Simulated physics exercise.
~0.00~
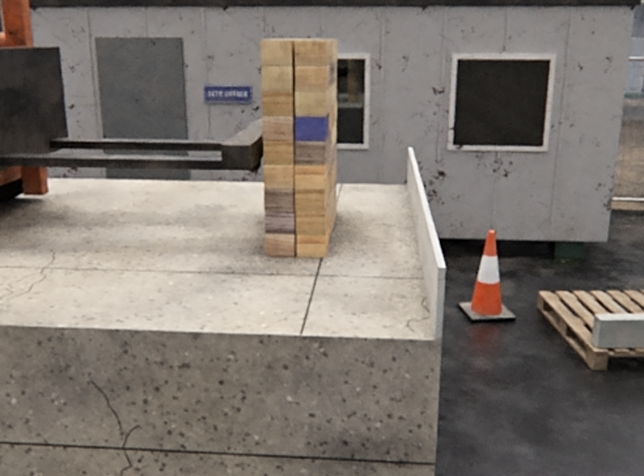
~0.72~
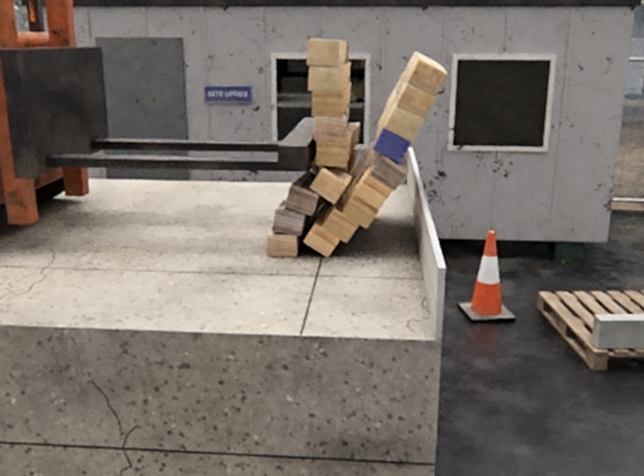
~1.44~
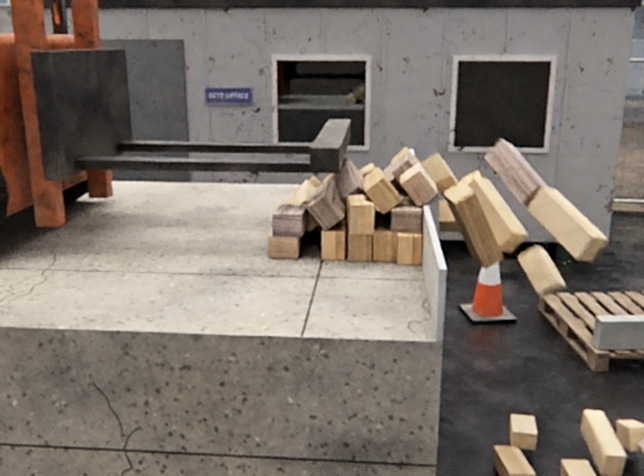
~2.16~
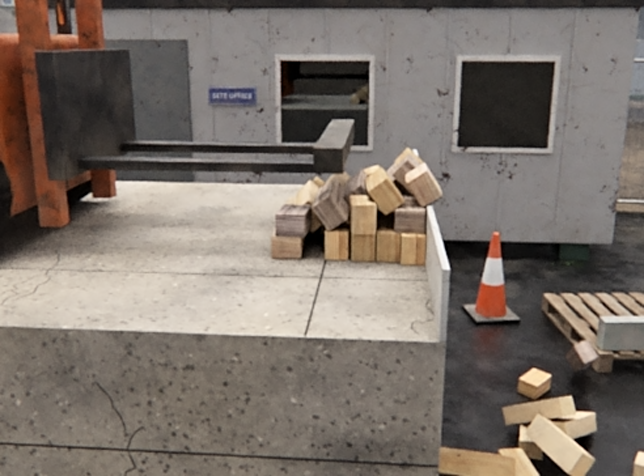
To begin with, a tall stack of pale wooden blocks, one of them blue, stands near the edge of a raised concrete deck as a dark beam on an orange lift truck's forks reaches it from the left. The beam pushes right, and the stack buckles and splits, its right side leaning toward the low edge board. The column then collapses into a heap against the board while several blocks tumble over it past a traffic cone. The truck stops. Finally, a jumbled pile remains on the deck, with other blocks scattered on the ground below near a pallet.
